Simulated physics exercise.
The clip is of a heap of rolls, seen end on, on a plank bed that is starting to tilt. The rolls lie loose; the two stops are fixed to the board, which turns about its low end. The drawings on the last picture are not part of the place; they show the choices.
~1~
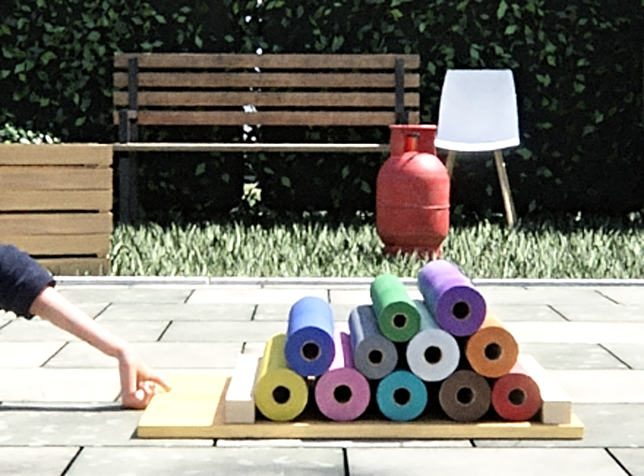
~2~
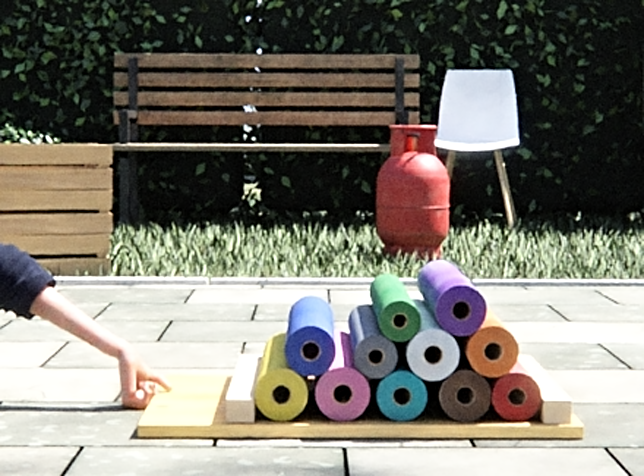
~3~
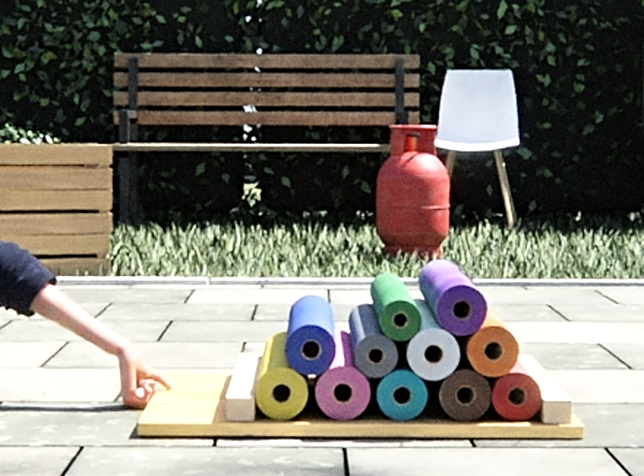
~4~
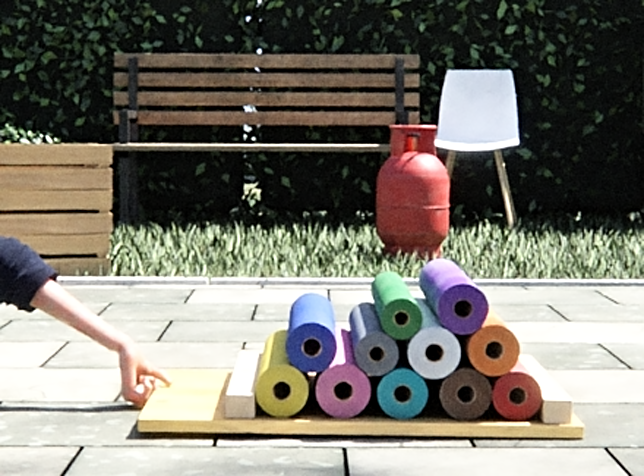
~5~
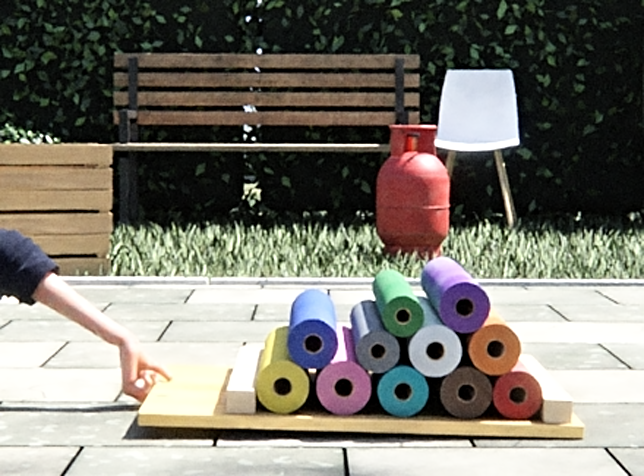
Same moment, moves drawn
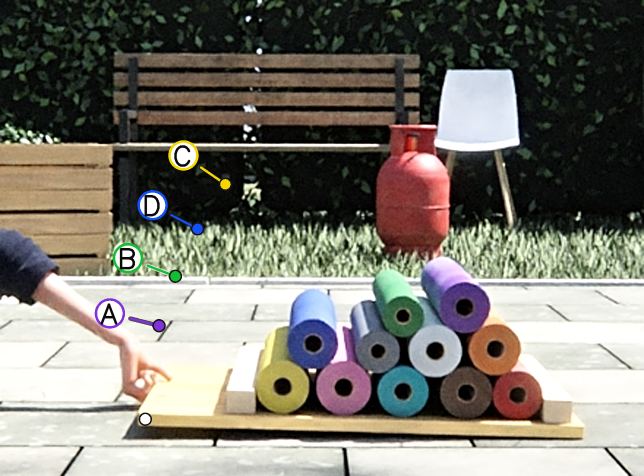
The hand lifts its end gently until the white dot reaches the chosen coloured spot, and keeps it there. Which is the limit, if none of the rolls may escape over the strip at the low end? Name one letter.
At most to A.
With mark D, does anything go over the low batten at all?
At D: Yes.
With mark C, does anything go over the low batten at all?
At C: Yes.
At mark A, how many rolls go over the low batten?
At A the number is none.
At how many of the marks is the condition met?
The number is one.
On the marked copy, A at (159, 326); B at (176, 276); C at (225, 184); D at (198, 229); the white dot at (145, 419).
With A. Early on, board at 12°.
Further on, board at 14°.
At the end, board at 14°, none over the low batten.
As for the rest, B two over the low batten (orange, purple); C six over the low batten; D three over the low batten (orange, white, purple).
